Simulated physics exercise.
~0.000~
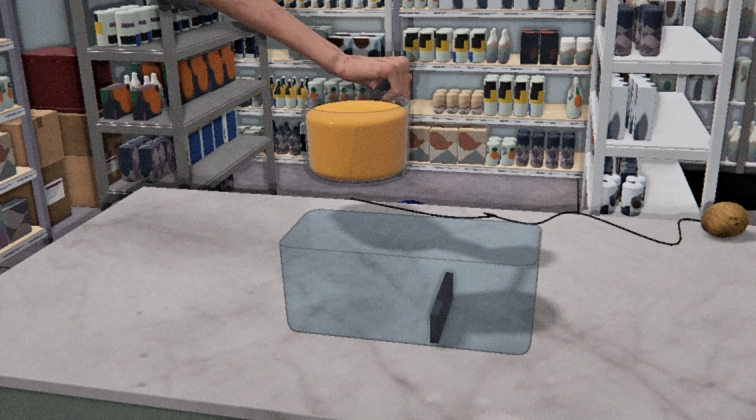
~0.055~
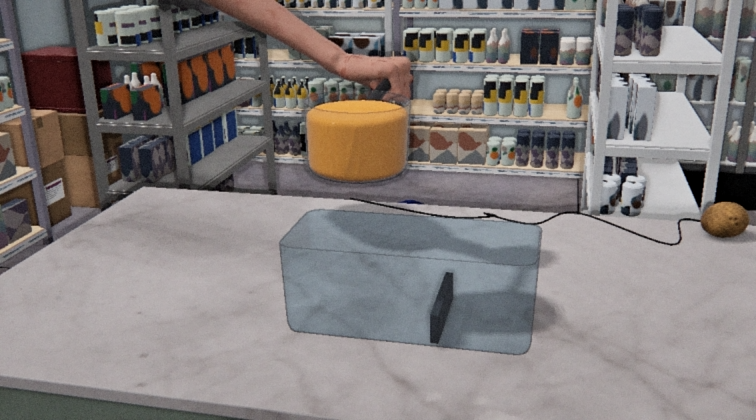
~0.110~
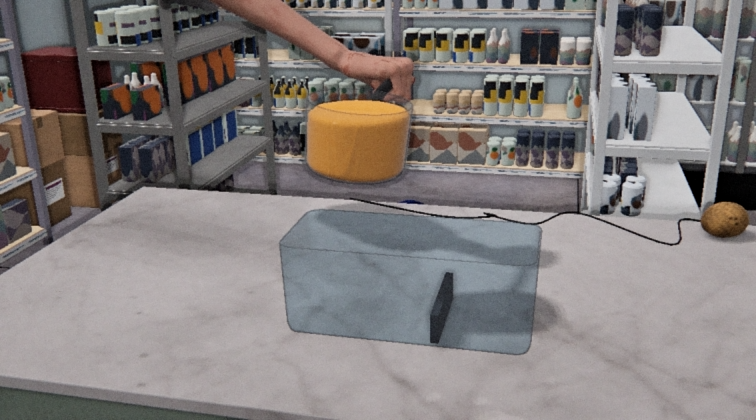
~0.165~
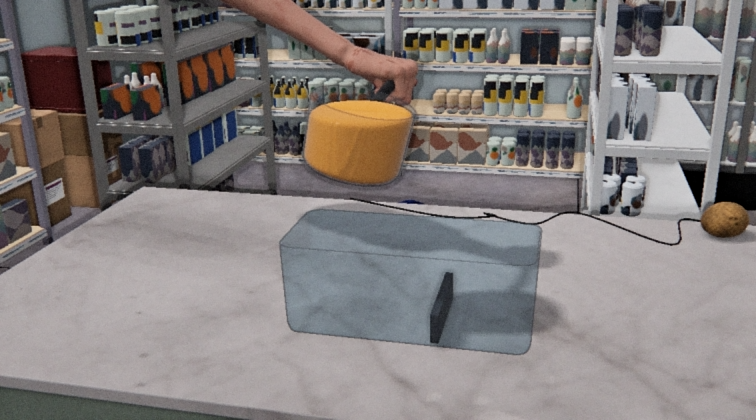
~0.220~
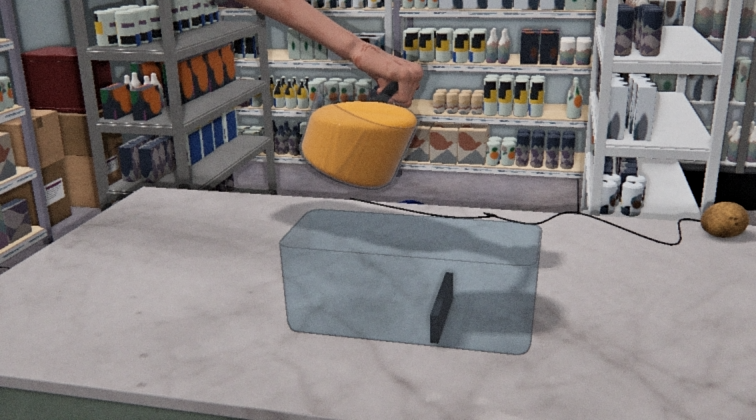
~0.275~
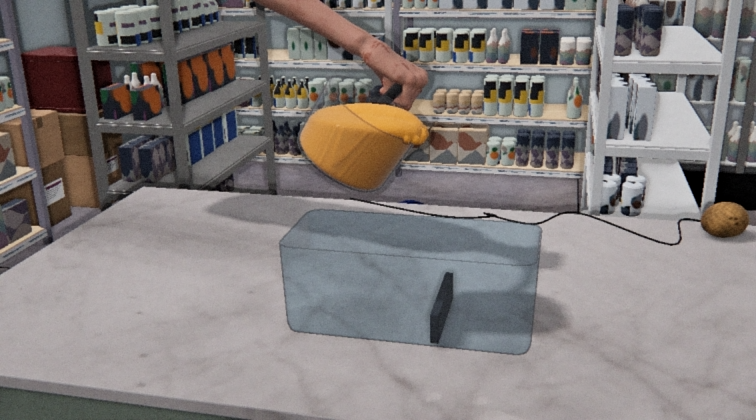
The clip opens with a hand beside a small pot of orange juice, level above an empty, see-through long basin with a dark upright wall inside. The pot barely moves at first, then tilts rightwards more and more steeply, until a little juice bulges over its right edge.
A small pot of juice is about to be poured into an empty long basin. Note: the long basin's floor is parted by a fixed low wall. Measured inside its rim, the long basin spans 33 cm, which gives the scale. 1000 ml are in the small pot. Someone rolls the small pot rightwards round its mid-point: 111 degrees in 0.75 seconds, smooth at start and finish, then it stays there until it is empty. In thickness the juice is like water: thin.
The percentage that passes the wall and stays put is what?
It is about 52 per cent.
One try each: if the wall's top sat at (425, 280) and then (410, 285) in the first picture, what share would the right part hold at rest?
It comes to 85 per cent, and then 90 per cent.
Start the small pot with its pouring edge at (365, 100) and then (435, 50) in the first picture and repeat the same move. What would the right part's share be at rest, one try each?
I'd say 15 percent on the first go, 65 percent on the next.
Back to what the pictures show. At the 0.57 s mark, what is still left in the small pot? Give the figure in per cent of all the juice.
Close to 36 in a hundred.
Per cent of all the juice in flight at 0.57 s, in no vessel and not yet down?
About 34 per cent.
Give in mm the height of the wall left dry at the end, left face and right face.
Left: Roughly 26 mm; right: Roughly 10 mm.
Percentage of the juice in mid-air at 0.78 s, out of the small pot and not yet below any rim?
Something like 8 per cent of the total.
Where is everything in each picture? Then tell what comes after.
Tilt 0°; pouring edge (408, 104); surface from (310, 109) to (407, 113); the long basin's rim runs from (294, 228) to (539, 246); the wall's top is at (442, 294), in the first frame.
Tilt 1°; pouring edge (409, 106); surface from (311, 109) to (407, 113), in the second frame.
Tilt 6°; pouring edge (411, 110); surface from (312, 108) to (409, 114), in the third frame.
Tilt 13°; pouring edge (414, 117); surface from (314, 109) to (413, 116), in the fourth frame.
Tilt 22°; pouring edge (417, 126); surface from (313, 116) to (418, 121), in the fifth frame.
Tilt 33°; pouring edge (417, 138); surface from (310, 117) to (419, 130); 4 per cent is over the edge, in the sixth frame.
Then, 0.57 s in, the tilt is 96° and 37 per cent is still to pour, 1 is left of the wall and 28 right of it.
Then, 0.78 s in, the tilt is 111° and 6 per cent is still to pour, 21 is left of the wall and 65 right of it.
Then, 1.01 s in, the tilt is 111° and 0 per cent is still to pour, 41 is left of the wall and 57 right of it.
Then, 1.25 s in, the tilt is 111° and 0 per cent is still to pour, 47 is left of the wall and 52 right of it.
Finally, 47 per cent lies left of the wall, 52 right of it and 1 outside.
